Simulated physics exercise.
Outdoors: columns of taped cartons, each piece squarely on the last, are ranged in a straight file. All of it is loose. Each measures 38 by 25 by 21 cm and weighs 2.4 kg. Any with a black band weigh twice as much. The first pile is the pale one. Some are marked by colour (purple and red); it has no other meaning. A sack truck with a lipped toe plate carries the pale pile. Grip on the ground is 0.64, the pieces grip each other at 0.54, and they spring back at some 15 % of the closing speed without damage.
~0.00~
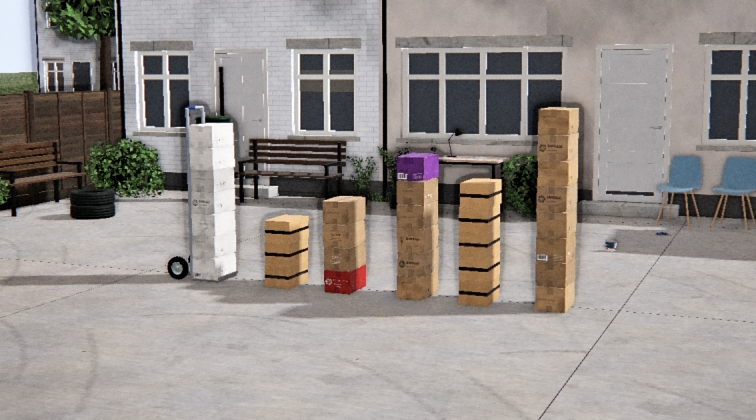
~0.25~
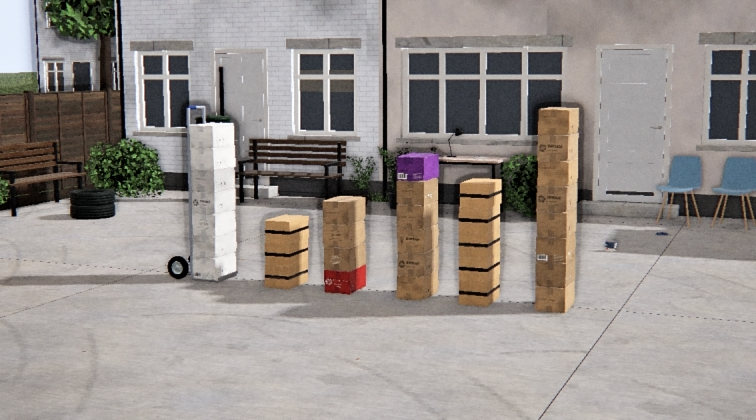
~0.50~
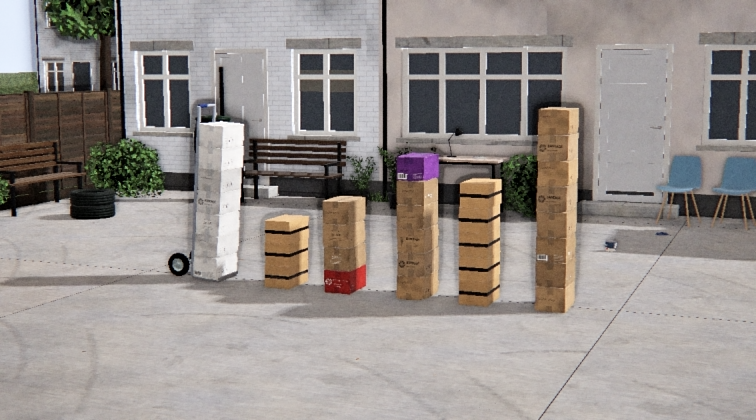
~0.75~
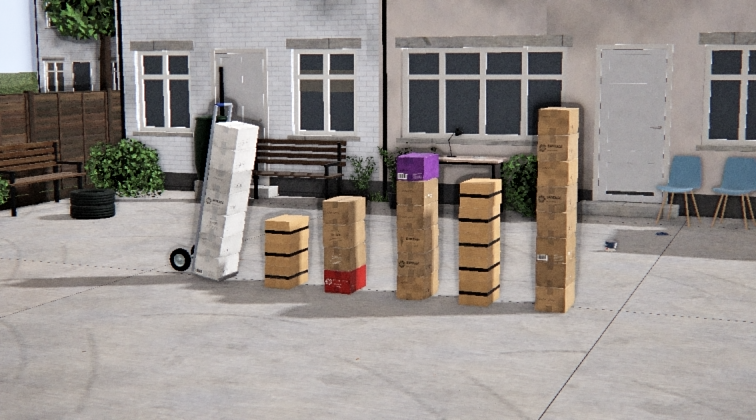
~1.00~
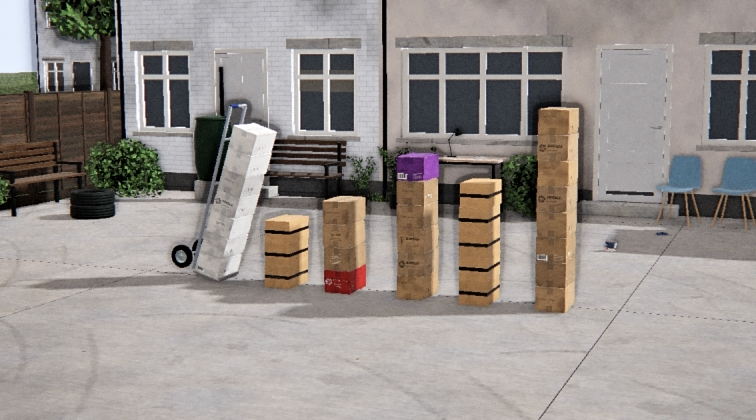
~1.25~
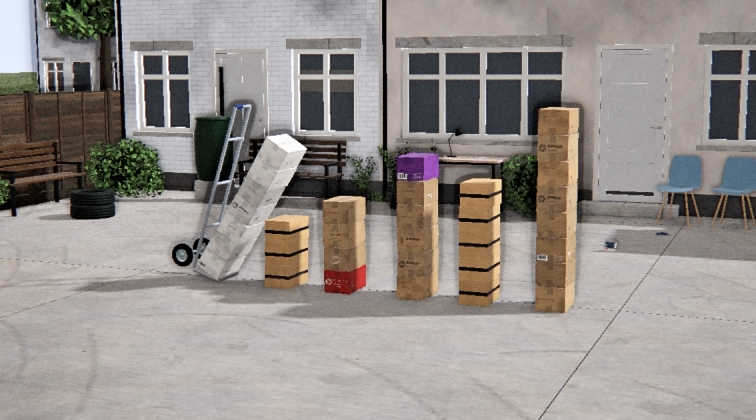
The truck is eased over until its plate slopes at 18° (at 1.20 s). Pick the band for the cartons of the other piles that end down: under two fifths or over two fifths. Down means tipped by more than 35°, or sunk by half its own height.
Less than two fifths of them.
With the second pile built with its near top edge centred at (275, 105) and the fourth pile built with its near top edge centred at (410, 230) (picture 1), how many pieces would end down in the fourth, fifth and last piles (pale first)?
Then fourth 3, fifth 5, last 8.
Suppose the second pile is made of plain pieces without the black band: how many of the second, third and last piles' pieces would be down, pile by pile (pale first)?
In that case second 0, third 0, last 0.
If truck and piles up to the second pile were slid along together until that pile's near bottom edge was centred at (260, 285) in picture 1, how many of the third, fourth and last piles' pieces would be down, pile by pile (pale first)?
Then third 1, fourth 0, last 0.
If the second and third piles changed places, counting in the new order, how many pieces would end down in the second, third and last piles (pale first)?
Then second 0, third 0, last 0.
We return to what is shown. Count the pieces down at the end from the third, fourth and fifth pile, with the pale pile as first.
By pile: Third 1, fourth 0, fifth 0.
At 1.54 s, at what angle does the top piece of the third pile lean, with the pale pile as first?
It leans some 0°.
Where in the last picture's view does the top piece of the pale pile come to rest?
Around (393, 257).
Around 1.32 s, 7 of the pale pile down; none of the 26 other cartons down.
Around 1.54 s, 7 of the pale pile down; none of the 26 other cartons down, 1 disturbed.
Around 1.92 s, 7 of the pale pile down; none of the 26 other cartons down, 7 disturbed; red carton tipped 6°.
Around 2.42 s, 7 of the pale pile down; 1 of the 26 other cartons down.
Finally (3.1 s), 7 of the pale pile down; 1 of the 26 other cartons down; purple carton unmoved; red carton unmoved. That is 4 per cent. Seen by the last camera, middles, purple carton near (419, 167), red carton near (346, 278).
